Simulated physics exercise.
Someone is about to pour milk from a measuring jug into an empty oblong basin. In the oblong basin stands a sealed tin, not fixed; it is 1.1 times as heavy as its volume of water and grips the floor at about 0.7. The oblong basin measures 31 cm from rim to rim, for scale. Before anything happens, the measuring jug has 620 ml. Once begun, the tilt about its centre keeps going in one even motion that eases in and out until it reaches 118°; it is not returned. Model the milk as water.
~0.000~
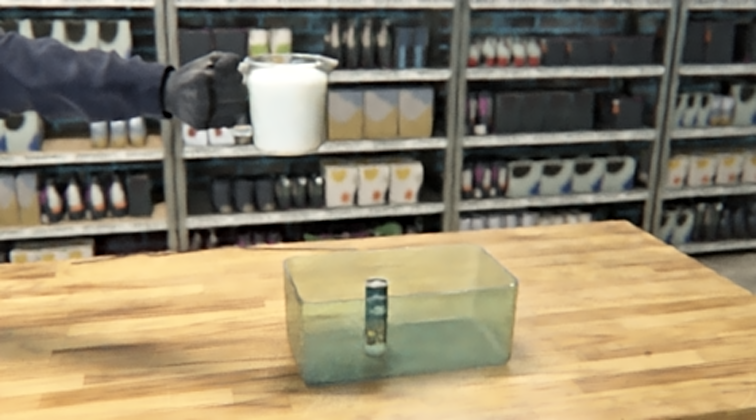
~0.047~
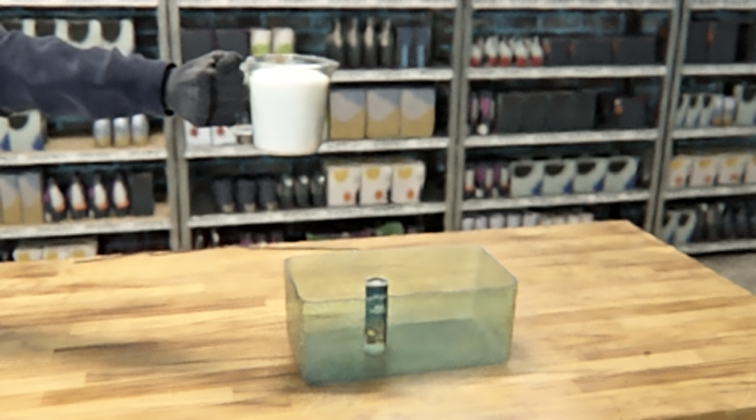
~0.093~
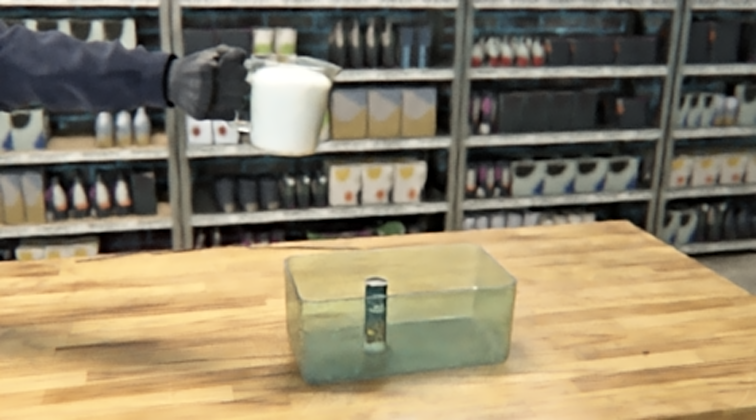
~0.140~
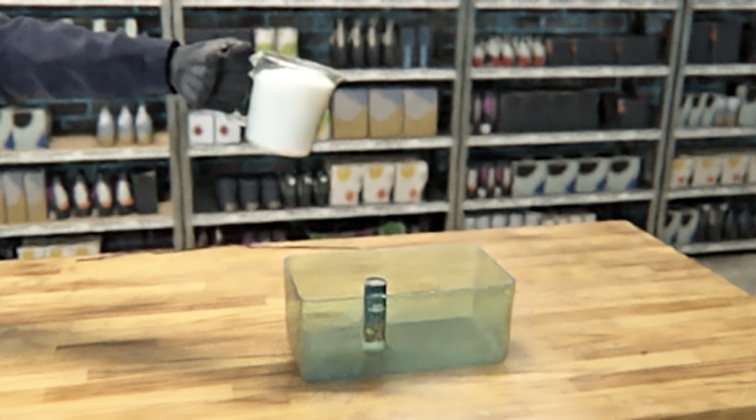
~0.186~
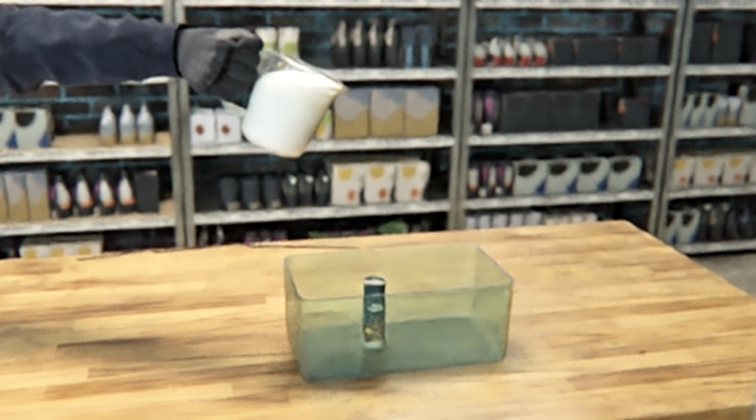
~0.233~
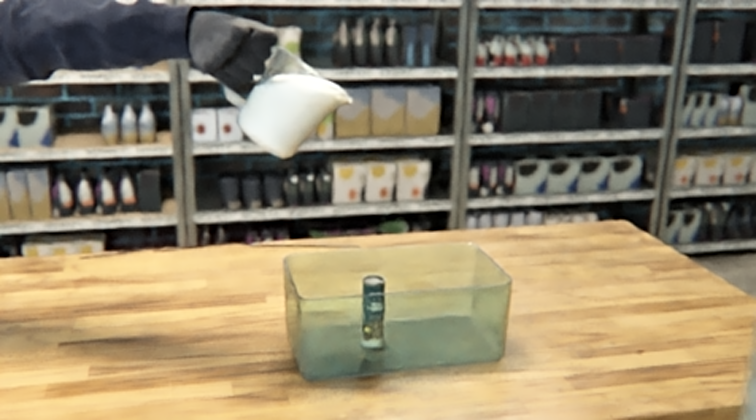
A measuring jug of milk, held by a dark-gloved hand above an oblong basin with a small tin, stayed upright at first, then tilted steadily to the right until milk reached its lip.
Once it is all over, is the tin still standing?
Yes.
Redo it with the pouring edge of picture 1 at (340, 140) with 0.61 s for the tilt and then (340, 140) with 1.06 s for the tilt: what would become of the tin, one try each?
In the first try it comes down; in the second it remains standing.
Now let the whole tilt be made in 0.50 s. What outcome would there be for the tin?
Then the tin does not tip.
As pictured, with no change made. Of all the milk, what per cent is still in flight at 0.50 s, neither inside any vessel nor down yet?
I'd put it at about 48 percent.
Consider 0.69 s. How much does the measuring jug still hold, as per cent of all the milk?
Close to 3 in a hundred.
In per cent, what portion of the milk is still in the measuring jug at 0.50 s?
Close to 42 percent of the liquid remains at that time.
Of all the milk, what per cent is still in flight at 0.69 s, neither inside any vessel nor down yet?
About 22 per cent.
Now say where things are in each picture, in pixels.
In the first picture, it leans 0°; its right rim is at (338, 61); the milk meets the walls at (248, 74) and (326, 73); the oblong basin's rim runs from (291, 281) to (499, 264); the tin's top is at (377, 285).
In the second picture, it leans 2°; its right rim is at (340, 63); the milk meets the walls at (250, 73) and (327, 74).
In the third picture, it leans 7°; its right rim is at (342, 68); the milk meets the walls at (253, 72) and (329, 76).
In the fourth picture, it leans 15°; its right rim is at (346, 77); the milk meets the walls at (257, 73) and (332, 79).
In the fifth picture, it leans 25°; its right rim is at (349, 88); the milk meets the walls at (255, 86) and (340, 84).
In the sixth picture, it leans 38°; its right rim is at (350, 102); the milk meets the walls at (252, 95) and (342, 92); 1 per cent is over the edge.
Then, 0.50 s in, the tilt is 108° and 41 per cent is still to pour; the tin stands where it began.
Then, 0.69 s in, the tilt is 118° and 3 per cent is still to pour; the tin stands where it began.
Then, 0.89 s in, the tilt is 118° and 0 per cent is still to pour; the tin stands where it began.
Then, 1.11 s in, the tilt is 118° and 0 per cent is still to pour; the tin stands where it began.
Finally, the tin stands where it began.
